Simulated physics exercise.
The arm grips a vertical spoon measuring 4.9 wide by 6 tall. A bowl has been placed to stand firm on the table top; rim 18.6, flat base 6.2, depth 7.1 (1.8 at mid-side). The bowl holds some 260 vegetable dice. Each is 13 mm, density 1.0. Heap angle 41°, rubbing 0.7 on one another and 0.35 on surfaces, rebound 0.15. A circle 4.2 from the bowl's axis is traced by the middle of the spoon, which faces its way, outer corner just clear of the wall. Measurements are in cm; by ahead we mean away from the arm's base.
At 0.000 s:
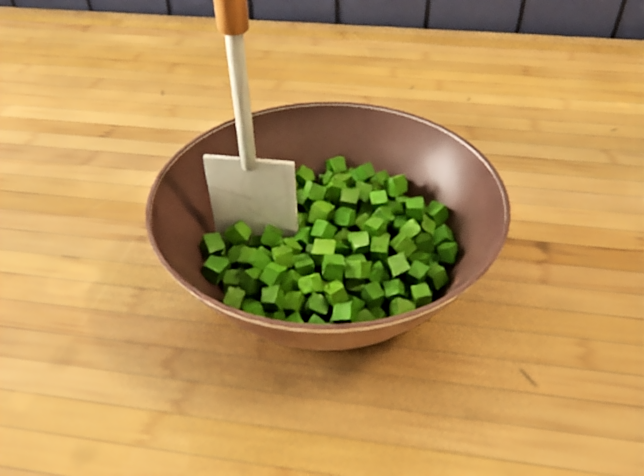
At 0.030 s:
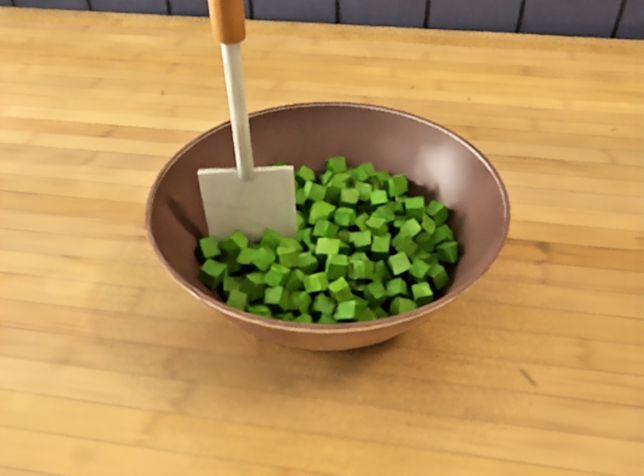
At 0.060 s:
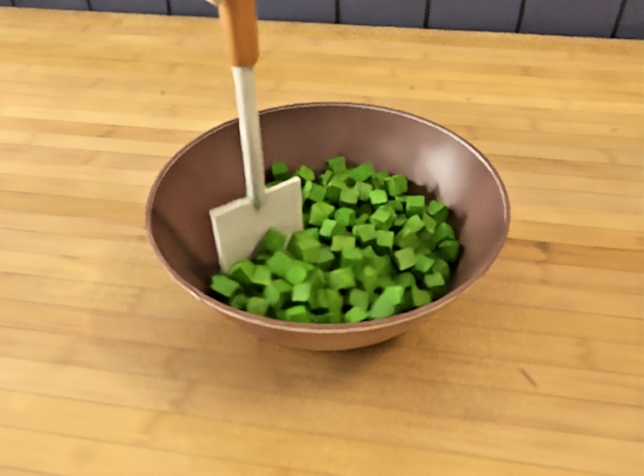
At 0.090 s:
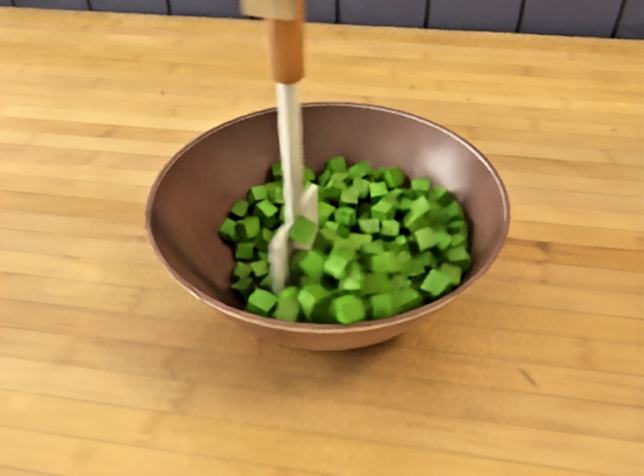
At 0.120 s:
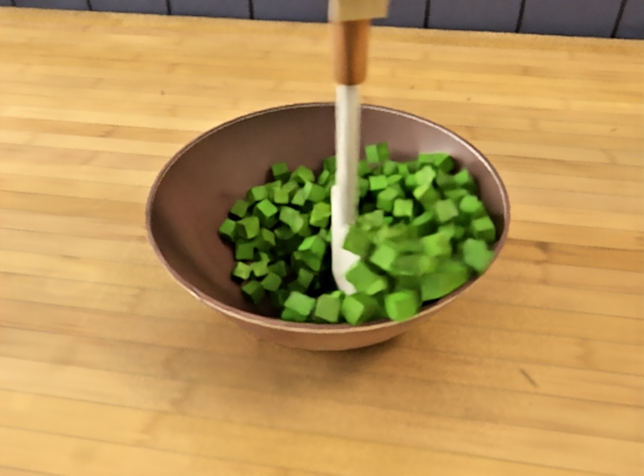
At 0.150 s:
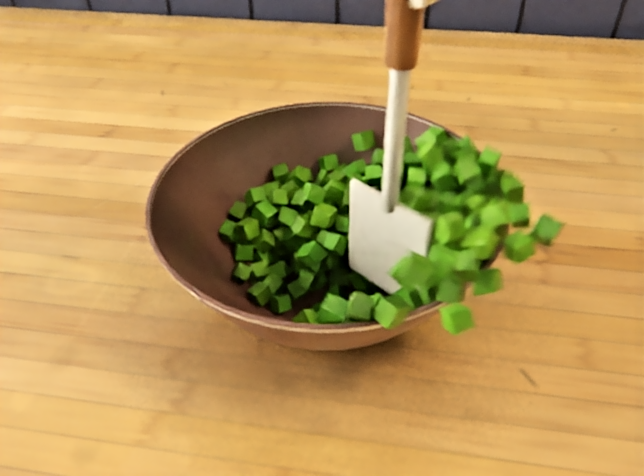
A brown bowl of bright green cubes sits on a light wooden counter before dark blue-grey tiles, seen from above at an angle by a still camera. A flat, pale spatula with an orange-brown handle stands in the cubes at the left. It dips slightly, then sweeps right through them, turning as it goes, heaping cubes against the right side and pushing several out past the rim.
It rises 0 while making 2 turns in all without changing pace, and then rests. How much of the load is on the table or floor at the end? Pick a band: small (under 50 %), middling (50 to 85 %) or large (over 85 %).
Middling.
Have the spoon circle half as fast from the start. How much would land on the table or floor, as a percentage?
Roughly 35 per cent.
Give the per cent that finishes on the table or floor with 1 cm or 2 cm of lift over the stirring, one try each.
60 % and 50 %.
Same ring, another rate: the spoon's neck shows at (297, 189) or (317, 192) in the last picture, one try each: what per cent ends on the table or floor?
Around 40 and 50 percent, in that order.
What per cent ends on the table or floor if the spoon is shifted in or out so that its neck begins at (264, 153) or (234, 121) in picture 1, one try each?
Roughly 55 and 65 per cent.
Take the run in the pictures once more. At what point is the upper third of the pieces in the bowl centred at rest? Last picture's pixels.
I'd say close to (318, 252).
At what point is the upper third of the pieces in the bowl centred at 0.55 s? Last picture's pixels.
Top-third centre at approx. (409, 160).
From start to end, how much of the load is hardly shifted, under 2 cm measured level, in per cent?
Result: Close to 5 per cent of the load.
After 0.35 s, 6° round, highest piece 11 above the table; 156 in the bowl, 40 on the table or floor, 68 in flight or on the tool.
After 0.55 s, 227° round, highest piece 10 above the table; 128 on the table or floor, 107 in the bowl, 29 in flight or on the tool.
After 0.85 s, 0° round, highest piece 6 above the table; 168 on the table or floor, 95 in the bowl, 1 in flight or on the tool.
After 1.55 s, 0° round, highest piece 5 above the table; 169 on the table or floor, 95 in the bowl.
In the end, 169 on the table or floor, 95 in the bowl. That is 64 % on the table or floor.
